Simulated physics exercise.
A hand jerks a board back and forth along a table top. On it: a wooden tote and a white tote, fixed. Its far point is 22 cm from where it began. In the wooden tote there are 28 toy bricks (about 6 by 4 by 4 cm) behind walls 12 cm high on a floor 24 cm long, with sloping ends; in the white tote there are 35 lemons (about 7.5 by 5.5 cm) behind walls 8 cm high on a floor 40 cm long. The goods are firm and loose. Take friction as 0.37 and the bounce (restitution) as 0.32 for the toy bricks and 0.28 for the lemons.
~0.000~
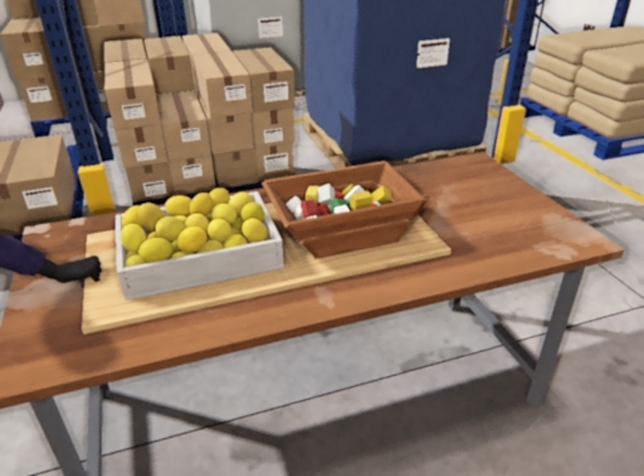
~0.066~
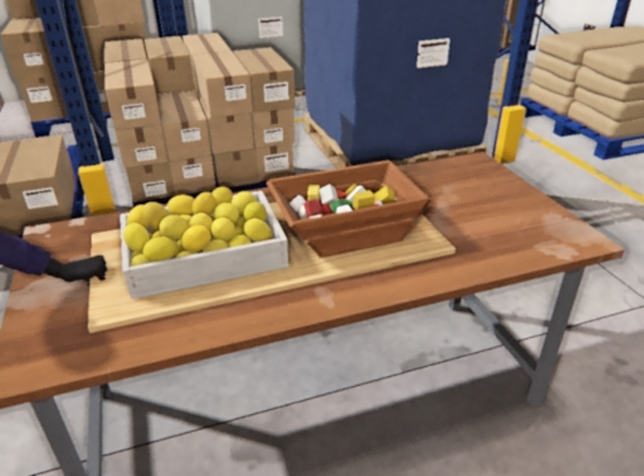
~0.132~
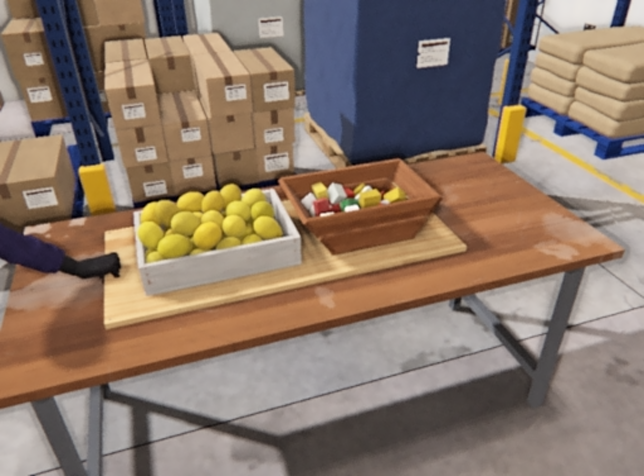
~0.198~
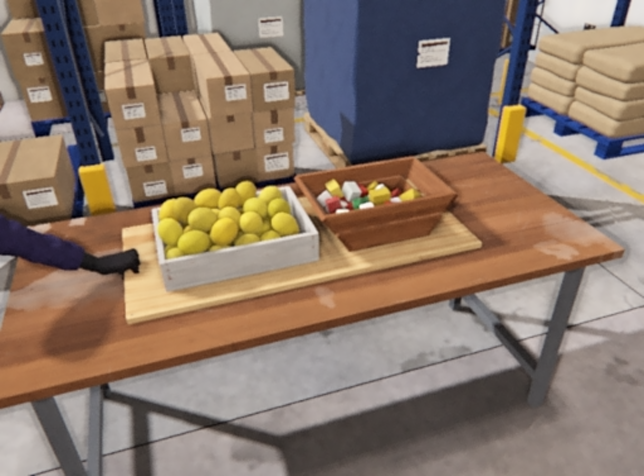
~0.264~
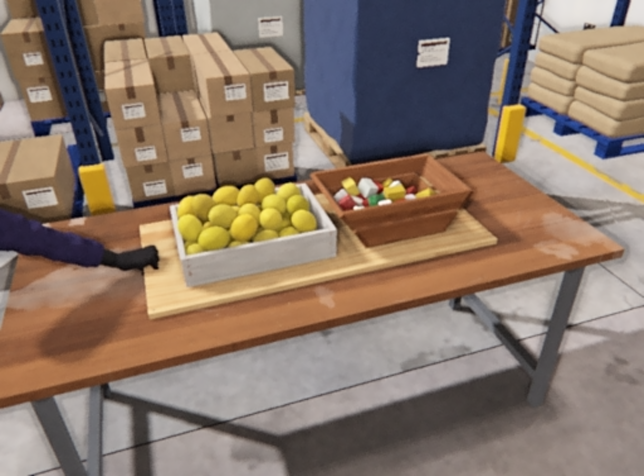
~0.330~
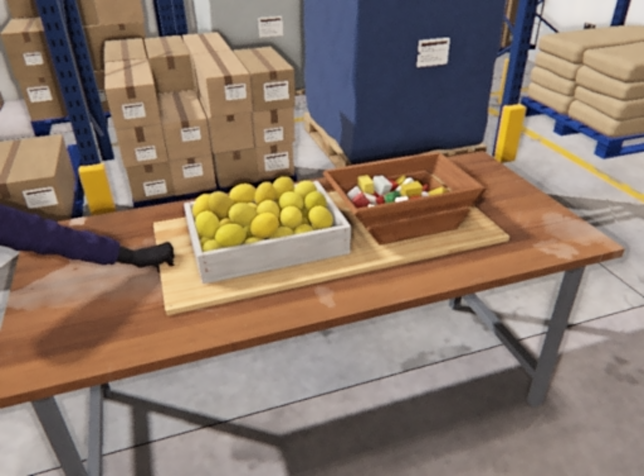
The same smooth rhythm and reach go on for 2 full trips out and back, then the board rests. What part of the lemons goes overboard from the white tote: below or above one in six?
Fewer than one in six of the lemons leave the white tote.
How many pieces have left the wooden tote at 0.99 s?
About: Wooden tote 0.
After 0.62 s, wooden tote 28 in, 0 out and white tote 35 in, 0 out.
After 0.99 s, wooden tote 28 in, 0 out and white tote 35 in, 0 out.
After 1.50 s, wooden tote 28 in, 0 out and white tote 35 in, 0 out.
When it is over (at 2.16 s), wooden tote 28 in, 0 out and white tote 35 in, 0 out. Asked share, 0 of 35, 0 per cent.
